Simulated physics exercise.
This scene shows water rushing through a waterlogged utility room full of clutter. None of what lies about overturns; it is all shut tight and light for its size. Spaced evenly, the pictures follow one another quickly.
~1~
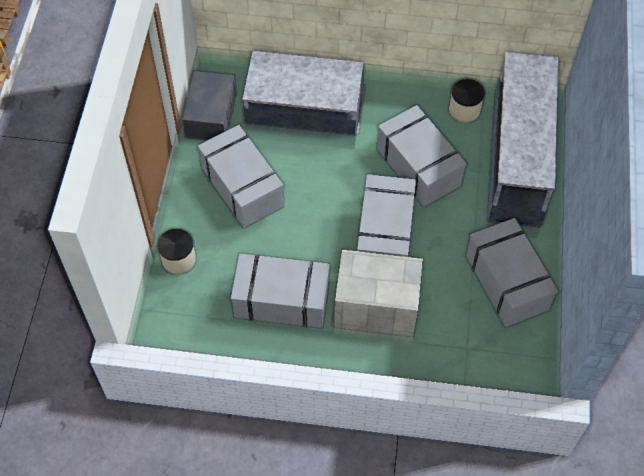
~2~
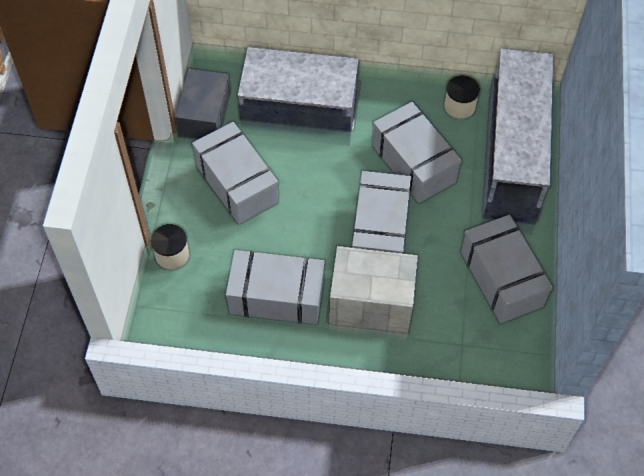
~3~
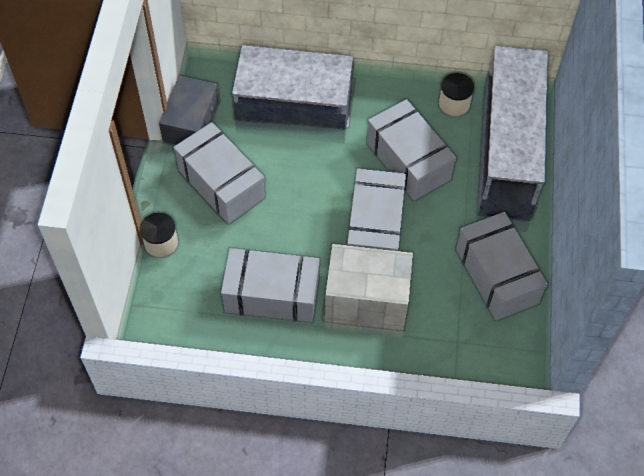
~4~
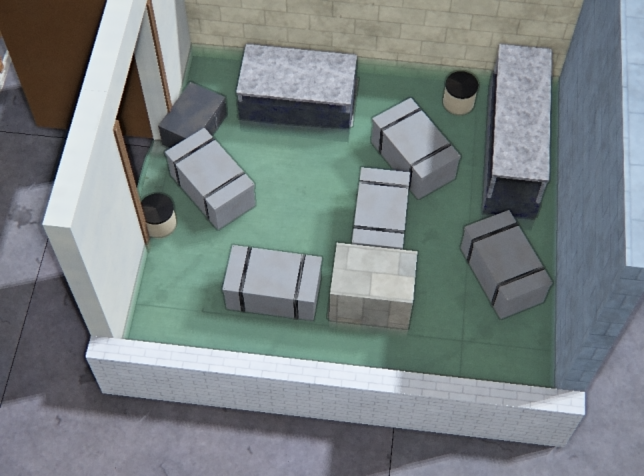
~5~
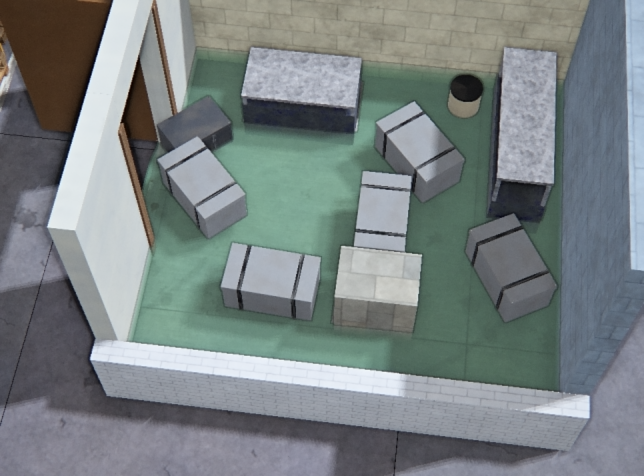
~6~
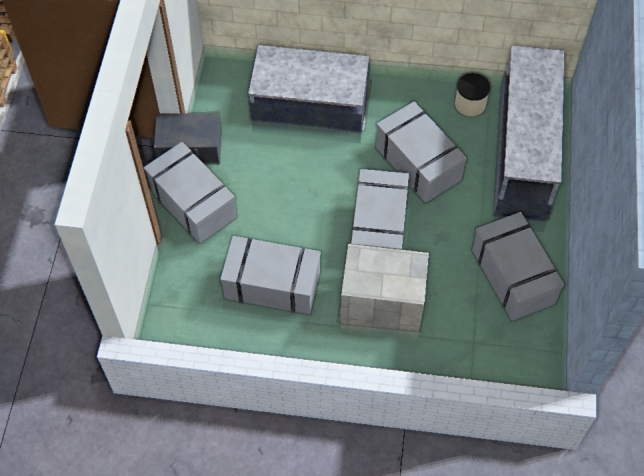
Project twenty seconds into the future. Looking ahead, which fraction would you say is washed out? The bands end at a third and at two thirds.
The likely share is two thirds upward.
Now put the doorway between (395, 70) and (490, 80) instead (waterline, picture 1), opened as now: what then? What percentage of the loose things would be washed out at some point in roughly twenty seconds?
My figure is 50 %.
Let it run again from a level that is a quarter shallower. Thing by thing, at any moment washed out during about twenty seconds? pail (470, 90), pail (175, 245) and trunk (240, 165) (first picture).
Retained; escapes; escapes.
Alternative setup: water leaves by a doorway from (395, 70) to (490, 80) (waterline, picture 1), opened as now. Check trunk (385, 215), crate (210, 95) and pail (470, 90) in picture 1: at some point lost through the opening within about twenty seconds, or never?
Item one: Leaves; item two: Remains; item three: Leaves.
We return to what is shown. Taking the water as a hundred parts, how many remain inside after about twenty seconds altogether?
34 %.
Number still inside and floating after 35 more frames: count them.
Exactly 2.
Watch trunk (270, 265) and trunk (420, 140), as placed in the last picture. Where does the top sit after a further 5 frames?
Near pixel (228, 249) and pixel (374, 148).
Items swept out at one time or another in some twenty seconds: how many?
Counting them up gives 6.
A moment on, 2 of 8 are out; 6 afloat.
Next, 3 of 8 are out; 5 afloat.
Later, 6 of 8 are out; 2 afloat.
In the end, 6 of 8 are out; 2 afloat.
